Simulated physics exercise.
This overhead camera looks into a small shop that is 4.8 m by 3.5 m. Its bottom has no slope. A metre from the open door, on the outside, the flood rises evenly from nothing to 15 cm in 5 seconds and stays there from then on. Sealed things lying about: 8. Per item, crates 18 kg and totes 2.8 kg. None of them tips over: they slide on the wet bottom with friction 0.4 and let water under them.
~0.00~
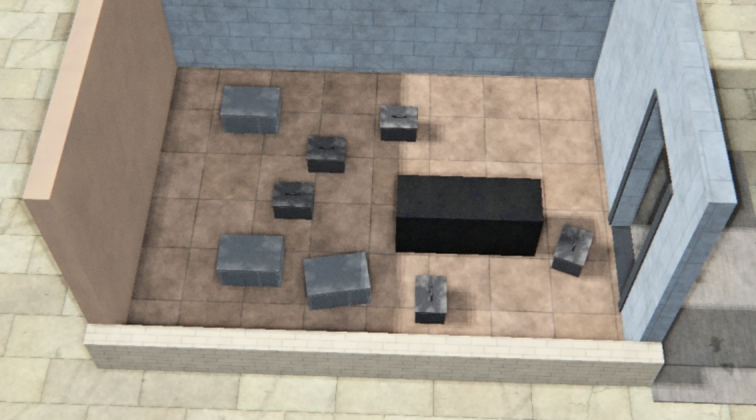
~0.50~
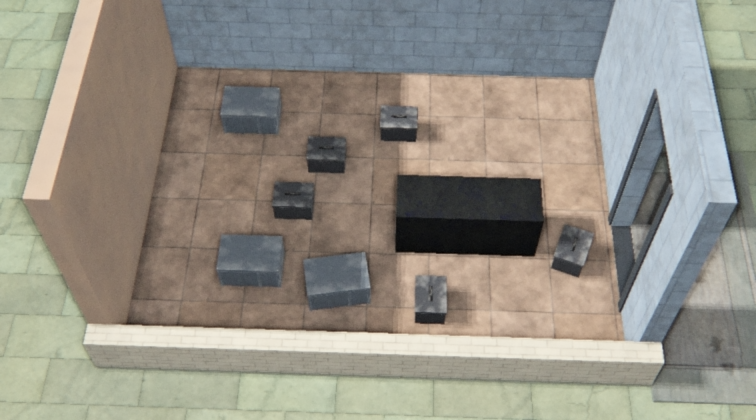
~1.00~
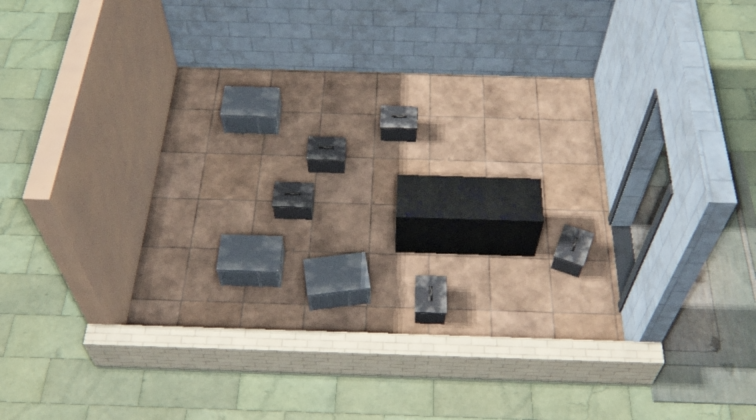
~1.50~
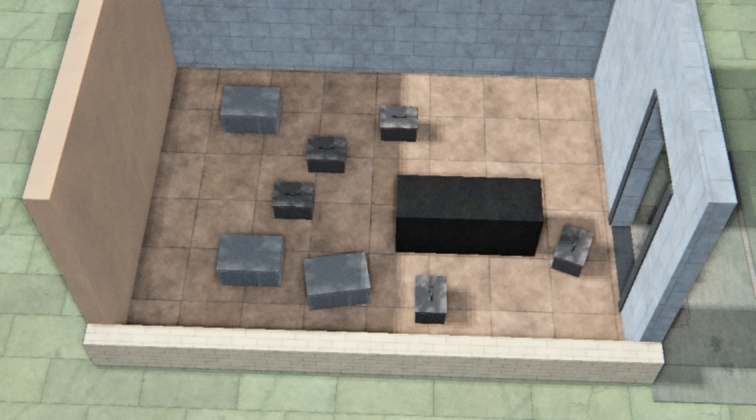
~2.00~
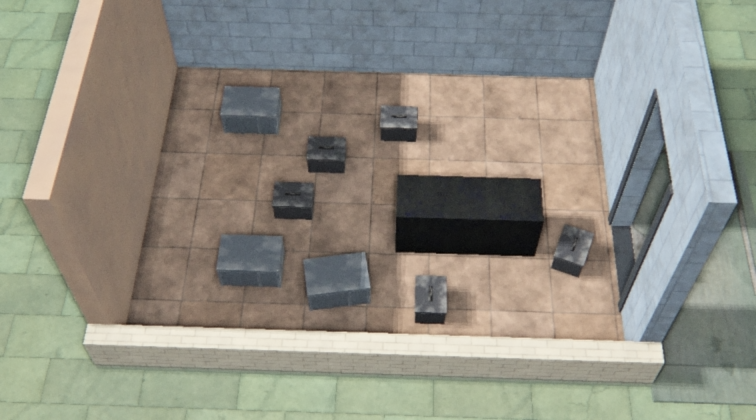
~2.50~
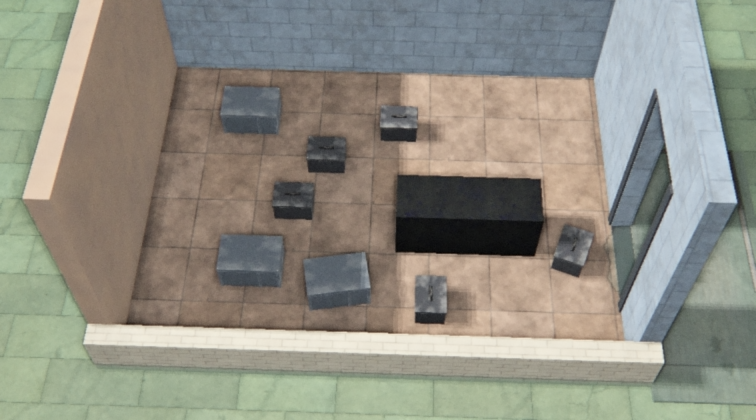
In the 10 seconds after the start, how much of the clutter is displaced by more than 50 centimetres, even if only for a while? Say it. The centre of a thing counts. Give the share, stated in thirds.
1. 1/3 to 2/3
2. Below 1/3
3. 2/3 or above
Below 1/3.
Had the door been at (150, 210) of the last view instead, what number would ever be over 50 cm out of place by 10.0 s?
That gives 4 of them.
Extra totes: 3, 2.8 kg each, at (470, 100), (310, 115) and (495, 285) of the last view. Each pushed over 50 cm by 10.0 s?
In order: Above the mark, below the mark, above the mark.
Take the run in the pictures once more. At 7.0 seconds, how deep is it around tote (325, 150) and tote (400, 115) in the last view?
First about 0 cm, second about 1 cm.
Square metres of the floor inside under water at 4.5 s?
About 2.5 m2.
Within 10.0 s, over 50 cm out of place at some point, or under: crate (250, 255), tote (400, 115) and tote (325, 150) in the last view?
First not as far, then not as far, then not as far.
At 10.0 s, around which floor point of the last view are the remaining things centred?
Centre of the remaining things: Roughly (286, 223).
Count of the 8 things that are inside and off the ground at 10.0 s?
My tally comes to 3.
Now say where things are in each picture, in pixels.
The first frame shows a crate at (250, 253), on the bottom; a tote at (399, 117), on the bottom; water covers 0.0 m2; 0 of 8 have shifted.
The second frame shows a crate at (250, 253), on the bottom; a tote at (399, 117) rests on the ground; water covers 0.0 m2; 0 of 8 have shifted.
The third frame shows a crate at (250, 253) rests on the ground; a tote at (399, 117) rests on the ground; water covers 0.0 m2; 0 of 8 have shifted.
The fourth frame shows a crate at (250, 253) rests on the ground; a tote at (399, 117), on the bottom; 0.0 m2 under water; 0 of 8 have shifted.
The fifth frame shows a crate at (250, 253), on the bottom; a tote at (399, 117) rests on the ground; 0.0 m2 under water; 0 of 8 have shifted.
The sixth frame shows a crate at (250, 253), on the bottom; a tote at (399, 117) rests on the ground; 0.0 m2 under water; 0 of 8 have shifted.
After 3.5 s 0 of 8 are over 50 cm from their spots; 0 afloat.
After 4.5 s 0 of 8 are over 50 cm from their spots; 1 afloat.
After 7.0 s 1 of 8 are over 50 cm from their spots; 1 afloat.
After 10.0 s 2 of 8 are over 50 cm from their spots, and 2 have been at some point; 3 afloat.
